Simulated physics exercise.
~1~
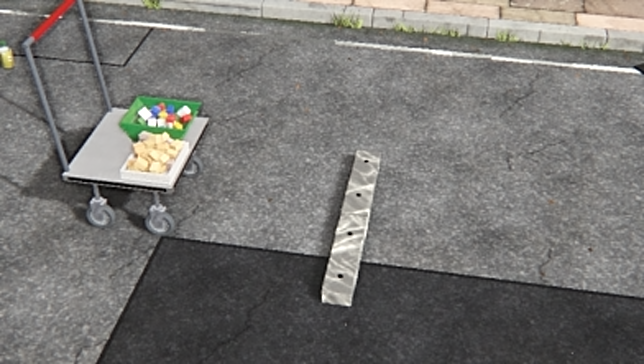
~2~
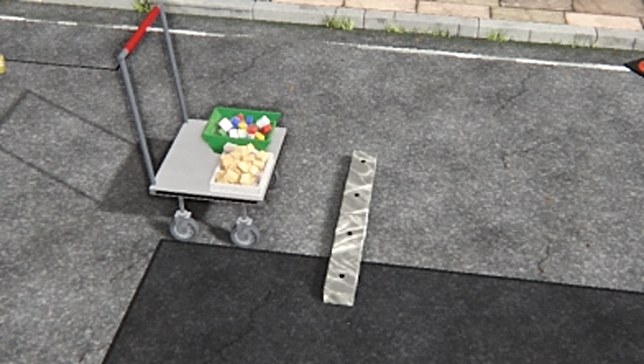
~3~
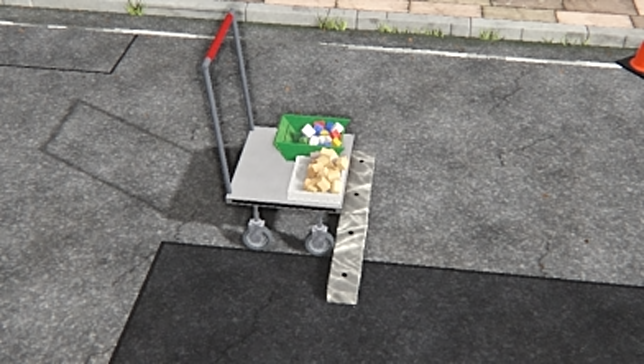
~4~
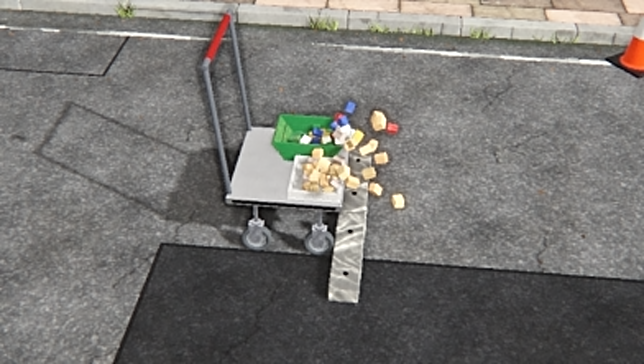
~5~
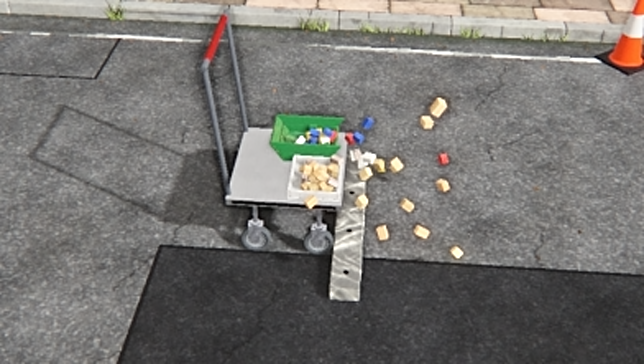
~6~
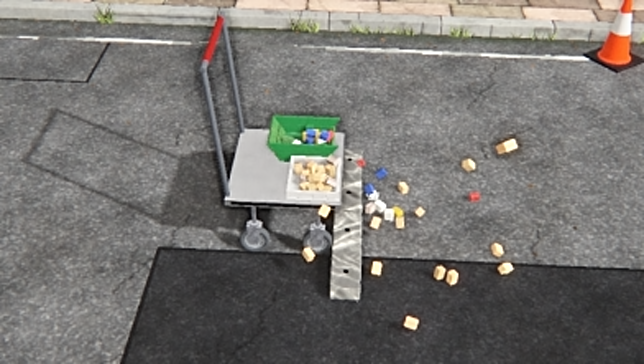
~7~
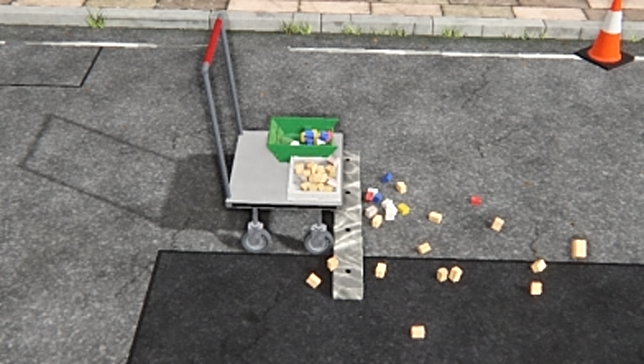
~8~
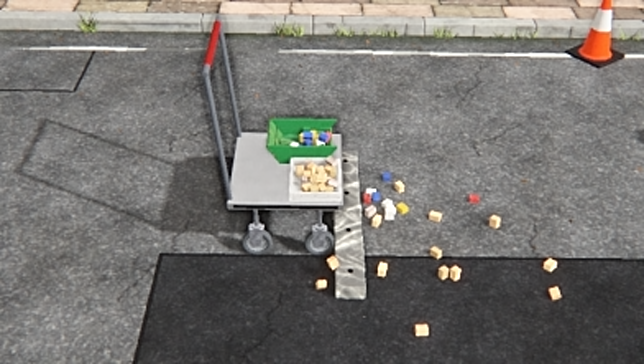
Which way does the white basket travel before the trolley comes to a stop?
The white basket travels to the right, riding on the deck of the trolley.
We see a flatbed trolley carrying a green basket of toy bricks and a white basket of timber offcuts roll right and stop abruptly at a low metal strip. Some of both loads tumble out ahead and scatter on the road, while the baskets stay on the deck.
